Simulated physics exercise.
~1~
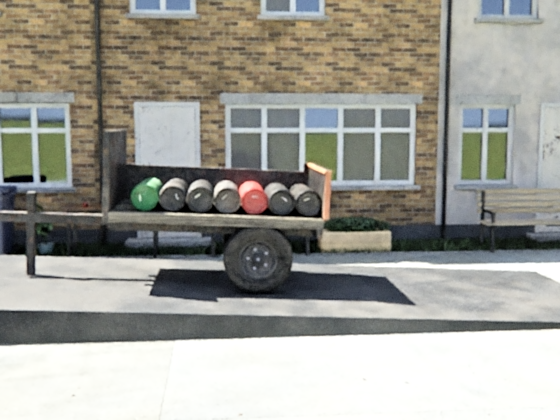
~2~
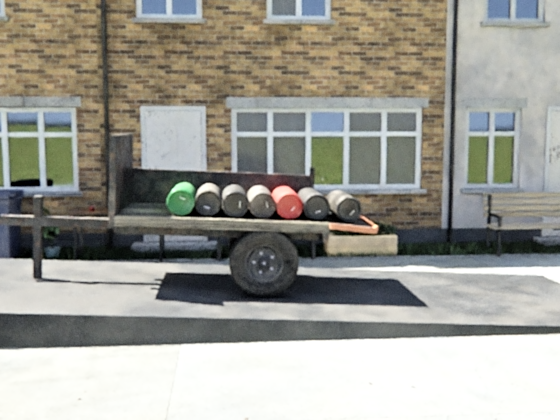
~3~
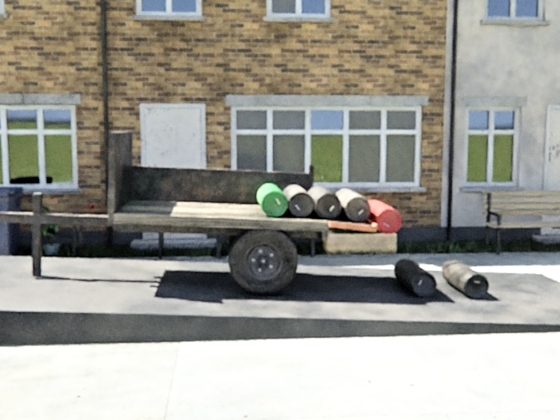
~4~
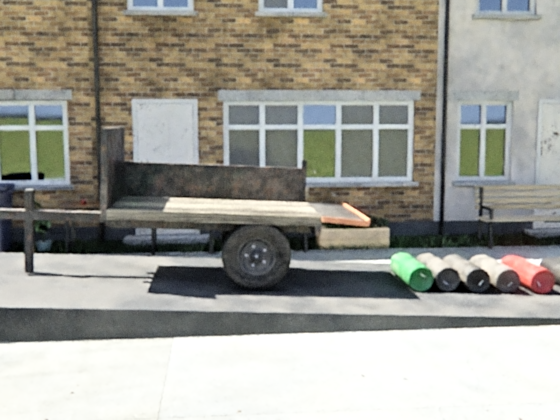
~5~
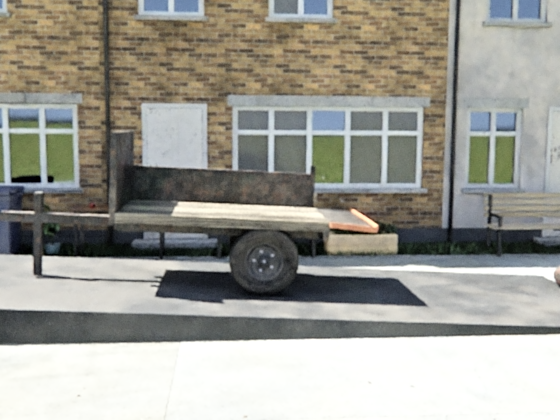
Outside a row of brick houses with white windows, a flat wooden trailer stands on a gently sloping paved strip, seen side-on from across the road by a slightly swaying camera. Seven cylinders lie in a row on its bed, green at the left, red third from the right, the others dark. The orange-edged tailgate at the right swings down, and the row rolls right toward it. Dark cylinders drop off first, then red and green follow onto the ground. They roll away to the right, leaving the bed empty and the gate hanging open, with barely an edge of something at the far right.
